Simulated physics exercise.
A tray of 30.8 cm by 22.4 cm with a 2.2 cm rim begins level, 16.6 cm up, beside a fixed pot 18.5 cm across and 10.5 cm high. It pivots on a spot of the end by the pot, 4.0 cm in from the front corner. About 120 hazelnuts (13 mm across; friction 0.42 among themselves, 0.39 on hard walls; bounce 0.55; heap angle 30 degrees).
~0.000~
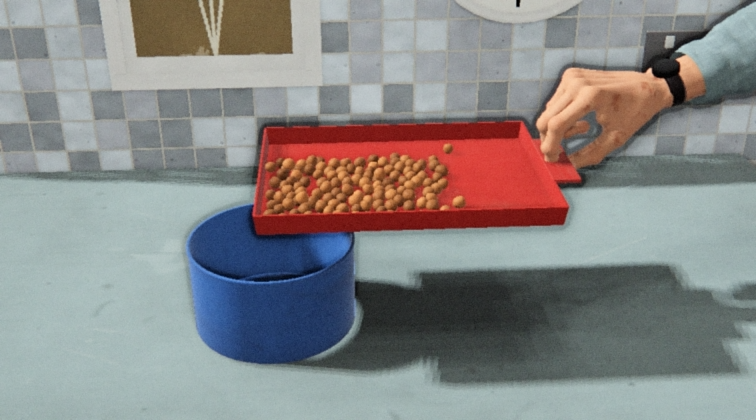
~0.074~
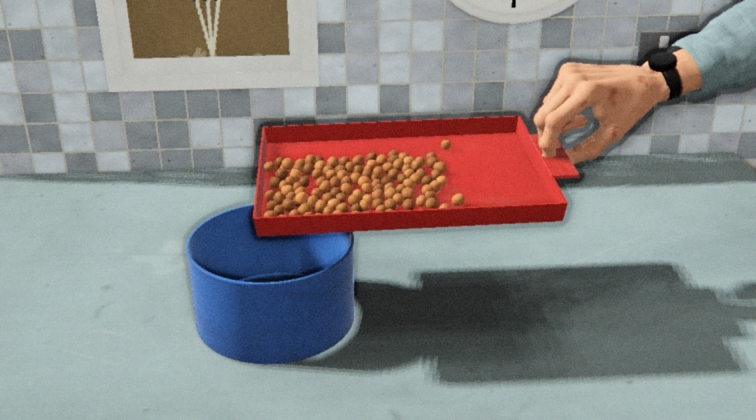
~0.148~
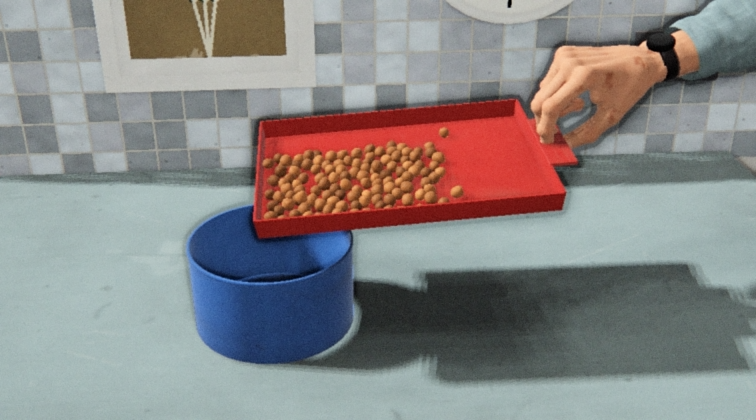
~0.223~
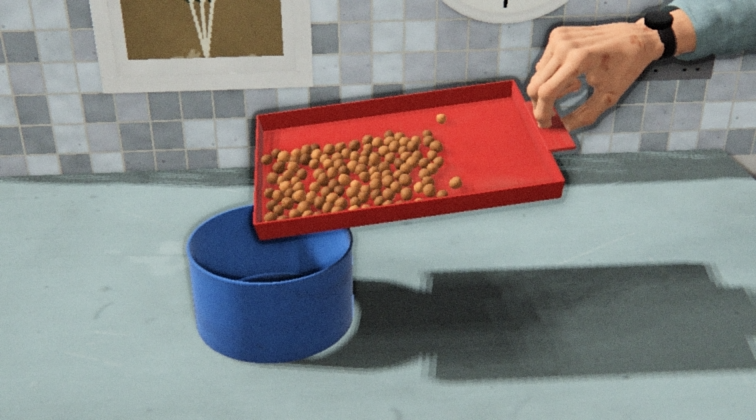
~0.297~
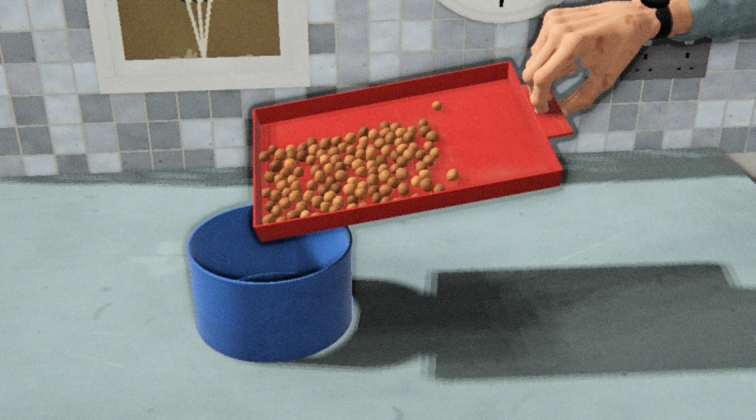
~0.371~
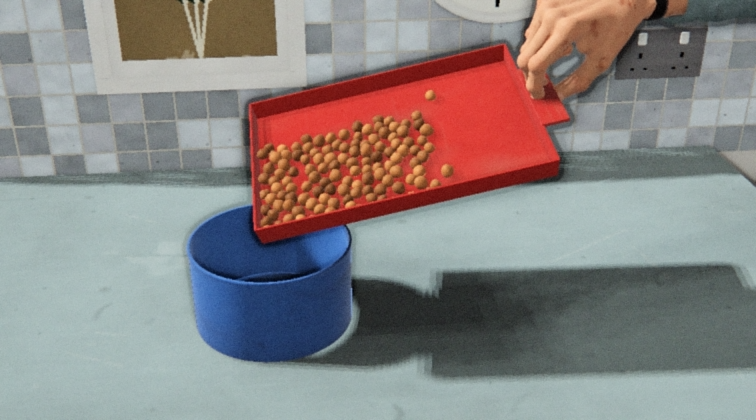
A hand raises the right end of a red tray of hazelnuts beside a blue pot.
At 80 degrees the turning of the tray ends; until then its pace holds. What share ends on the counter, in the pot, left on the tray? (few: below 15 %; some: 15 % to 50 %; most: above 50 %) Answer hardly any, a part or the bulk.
On the counter: Hardly any; in the pot: Hardly any; left on the tray: The bulk.
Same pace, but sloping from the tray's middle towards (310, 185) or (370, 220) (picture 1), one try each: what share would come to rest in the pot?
Some 0 and 0 per cent.
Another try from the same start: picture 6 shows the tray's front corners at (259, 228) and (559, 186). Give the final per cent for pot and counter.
Pot 0, counter 0.
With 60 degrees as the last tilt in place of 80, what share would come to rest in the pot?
It would be near 0 per cent.
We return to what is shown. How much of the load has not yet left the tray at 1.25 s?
Some 100 per cent of the load.
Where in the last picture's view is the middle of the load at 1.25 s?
Near (300, 157).
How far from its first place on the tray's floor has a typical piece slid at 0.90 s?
About 2 cm.
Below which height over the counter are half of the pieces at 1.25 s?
Some 24 cm.
After 0.90 s, tilt 47 degrees; the tray holds 100 %, the pot 0 %.
After 1.25 s, tilt 67 degrees; the tray holds 100 %, the pot 0 %.
Then, at 1.69 s, tilt 80 degrees; the tray holds 100 %, the pot 0 %.
By 2.0 s all is still; counter 0 %, pot 0 %, tray 100 %.
